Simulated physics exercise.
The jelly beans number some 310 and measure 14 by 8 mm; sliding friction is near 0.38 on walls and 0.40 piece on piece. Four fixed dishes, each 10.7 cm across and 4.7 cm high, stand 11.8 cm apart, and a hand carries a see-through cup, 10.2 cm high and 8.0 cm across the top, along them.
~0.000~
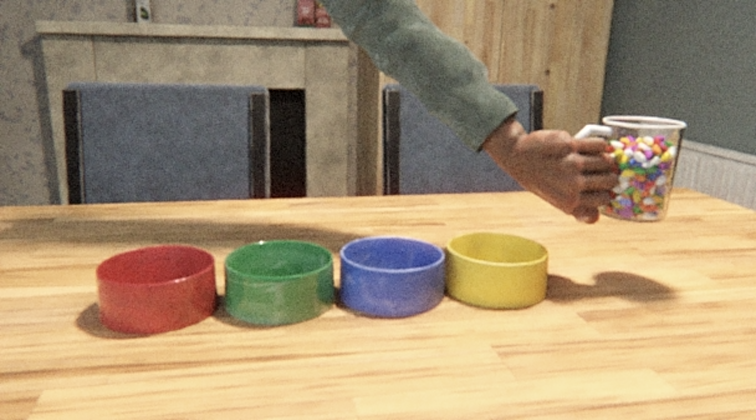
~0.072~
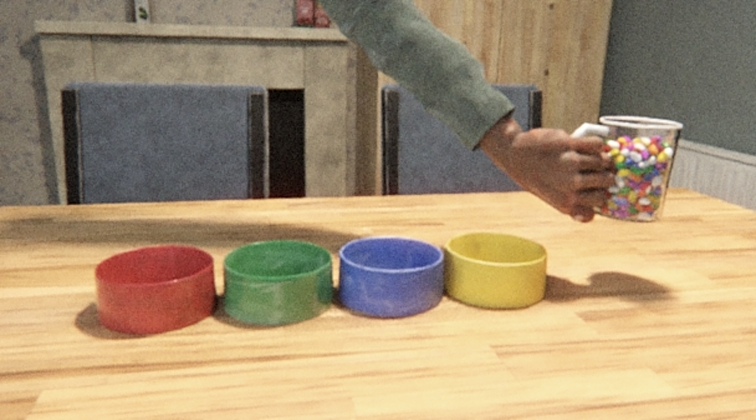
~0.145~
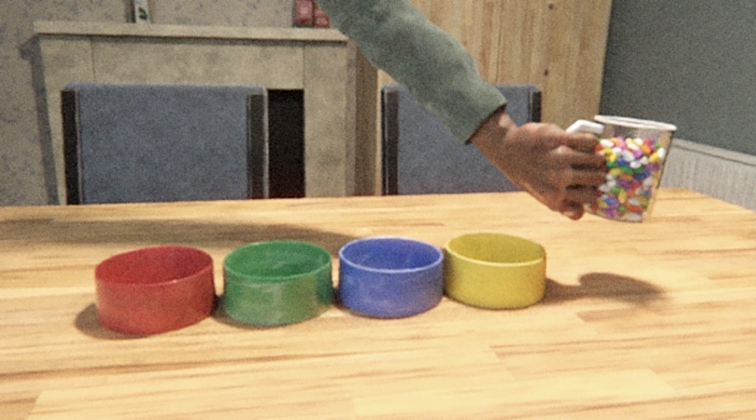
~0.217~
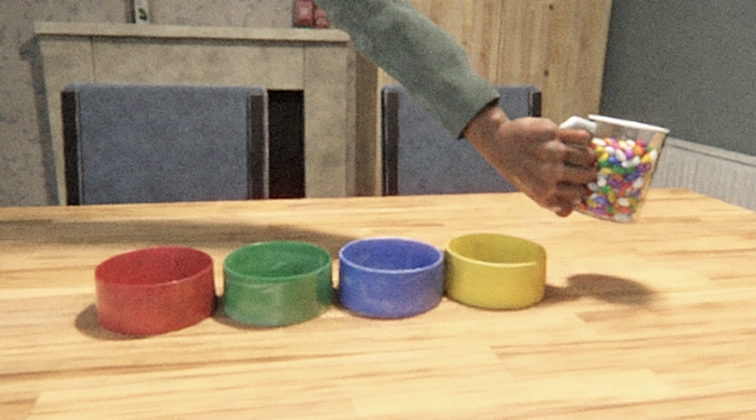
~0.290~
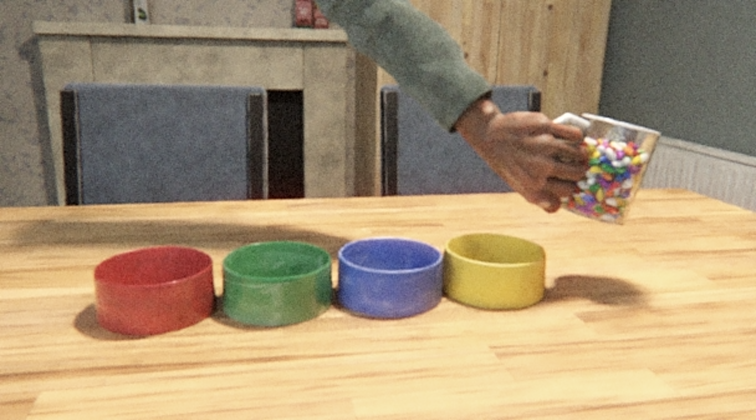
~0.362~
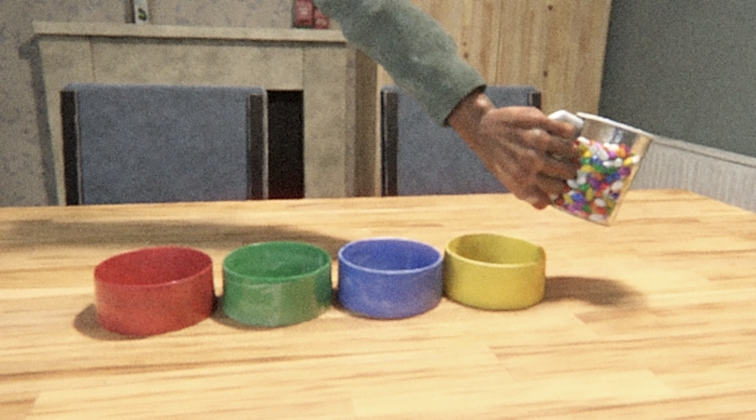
On a wooden table, red, green, blue and yellow dishes sit in a row while a hand at the right holds a see-through cup of colourful jelly beans. The hand moves the cup a short way left, tilting it slightly with its rim leaning to the right, and the beans stay inside.
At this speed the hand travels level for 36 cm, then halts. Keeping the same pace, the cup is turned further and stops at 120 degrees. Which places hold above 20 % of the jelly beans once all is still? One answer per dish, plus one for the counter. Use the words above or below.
Red - below; blue - above; green - below; yellow - below; counter - below.
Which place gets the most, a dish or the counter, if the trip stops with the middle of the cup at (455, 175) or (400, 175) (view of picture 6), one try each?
Most lands at yellow on the first run and at yellow on the second.
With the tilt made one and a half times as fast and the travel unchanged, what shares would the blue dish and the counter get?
In the blue dish 0; on the counter 10.
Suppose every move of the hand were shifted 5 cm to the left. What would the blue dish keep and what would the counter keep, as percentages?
Shares would be blue 60 and counter 10.
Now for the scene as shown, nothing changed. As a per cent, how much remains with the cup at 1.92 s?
Roughly 85 percent.
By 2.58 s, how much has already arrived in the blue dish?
It works out to some 90 per cent.
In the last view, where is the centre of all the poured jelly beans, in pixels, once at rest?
In the last view, approximately (386, 275).
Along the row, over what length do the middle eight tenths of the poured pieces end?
Roughly 8 centimetres.
After 1.29 s, tilt 70 degrees; cup holds 100 %.
Then, at 1.92 s, tilt 106 degrees; cup holds 85 %, blue 5 %, yellow 5 %.
After 2.58 s, tilt 120 degrees; cup holds 0 %, blue 90 %, yellow 5 %.
By 3.0 s all is still; red 0 %, blue 90 %, green 0 %, yellow 5 %, counter 5 %.
